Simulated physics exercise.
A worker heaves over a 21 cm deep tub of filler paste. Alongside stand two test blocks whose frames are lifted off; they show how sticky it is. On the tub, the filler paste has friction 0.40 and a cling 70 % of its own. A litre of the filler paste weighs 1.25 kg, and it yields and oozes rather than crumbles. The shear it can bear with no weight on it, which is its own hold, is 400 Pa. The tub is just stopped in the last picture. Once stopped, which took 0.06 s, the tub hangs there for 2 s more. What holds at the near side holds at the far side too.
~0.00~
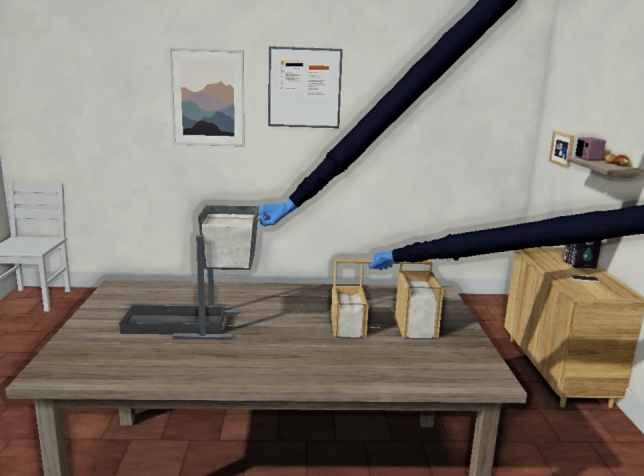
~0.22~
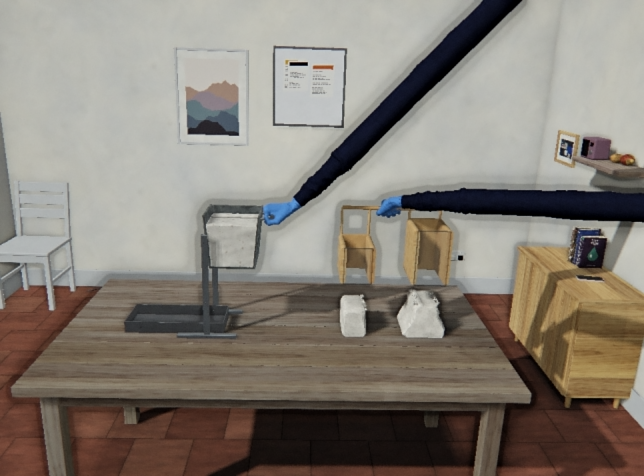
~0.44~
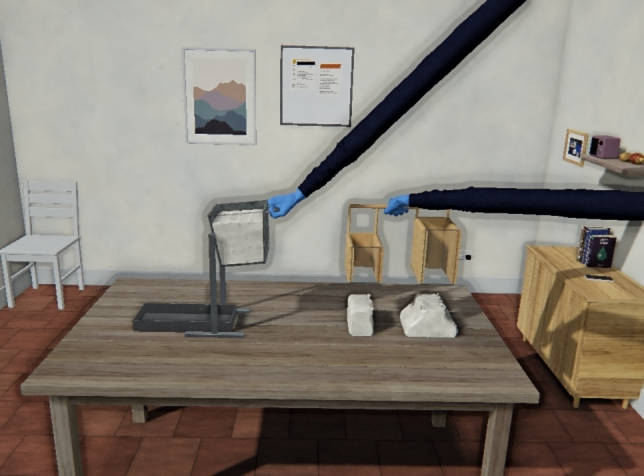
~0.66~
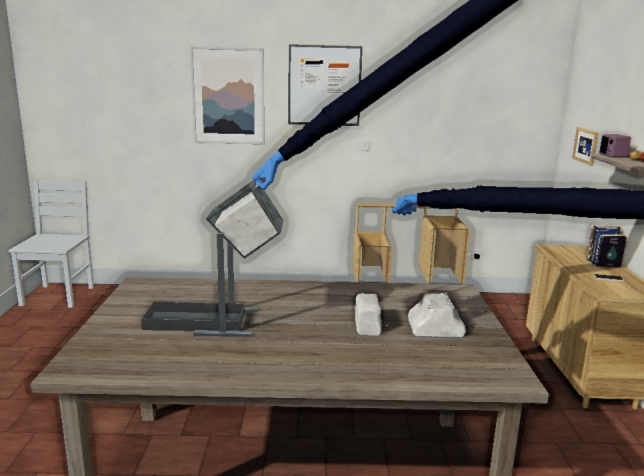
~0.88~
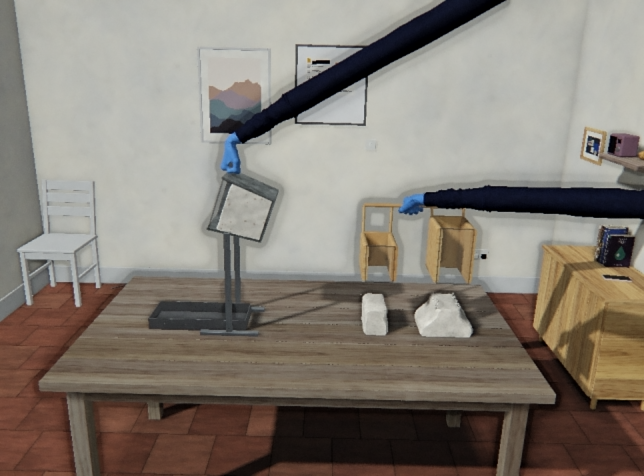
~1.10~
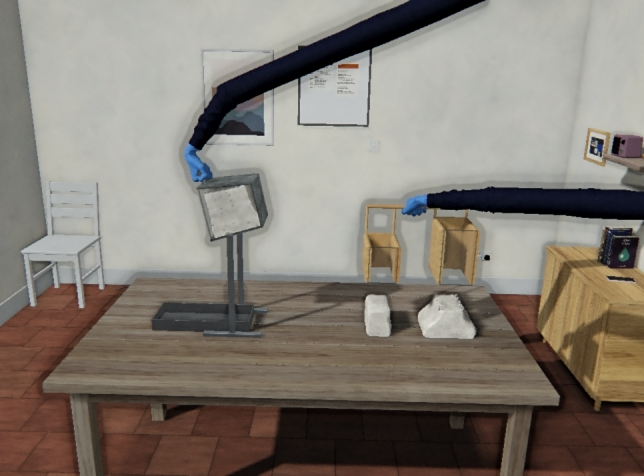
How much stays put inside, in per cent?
0 %.
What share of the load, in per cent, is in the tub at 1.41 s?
Roughly 35 per cent.
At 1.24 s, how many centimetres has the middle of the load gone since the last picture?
7 cm.
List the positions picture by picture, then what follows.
Handle-side rim at (253, 218), tilt 0 degrees; highest point of the filler paste at (247, 226); test blocks 12 cm, 19 cm high (left to right), in the first frame.
Handle-side rim at (258, 217), tilt 0 degrees; highest point of the filler paste at (251, 226); test blocks 12 cm, 15 cm high (left to right), in the second frame.
Handle-side rim at (262, 211), tilt 6 degrees; highest point of the filler paste at (258, 221); test blocks 12 cm, 13 cm high (left to right), in the third frame.
Handle-side rim at (249, 188), tilt 37 degrees; highest point of the filler paste at (252, 199); test blocks 12 cm, 13 cm high (left to right), in the fourth frame.
Handle-side rim at (222, 179), tilt 72 degrees; highest point of the filler paste at (231, 186); test blocks 12 cm, 13 cm high (left to right), in the fifth frame.
Handle-side rim at (198, 190), tilt 102 degrees; highest point of the filler paste at (242, 187); test blocks 12 cm, 13 cm high (left to right), in the sixth frame.
By 1.24 s, the tub is at 102 degrees and holds 73 %.
By 1.41 s, the tub is at 102 degrees and holds 36 %.
By 1.58 s, the tub is at 102 degrees and holds 24 %.
By 1.75 s, the tub is at 102 degrees and holds 13 %.
By 3.10 s, at the end, the tub is at 102 degrees and holds 0 %.
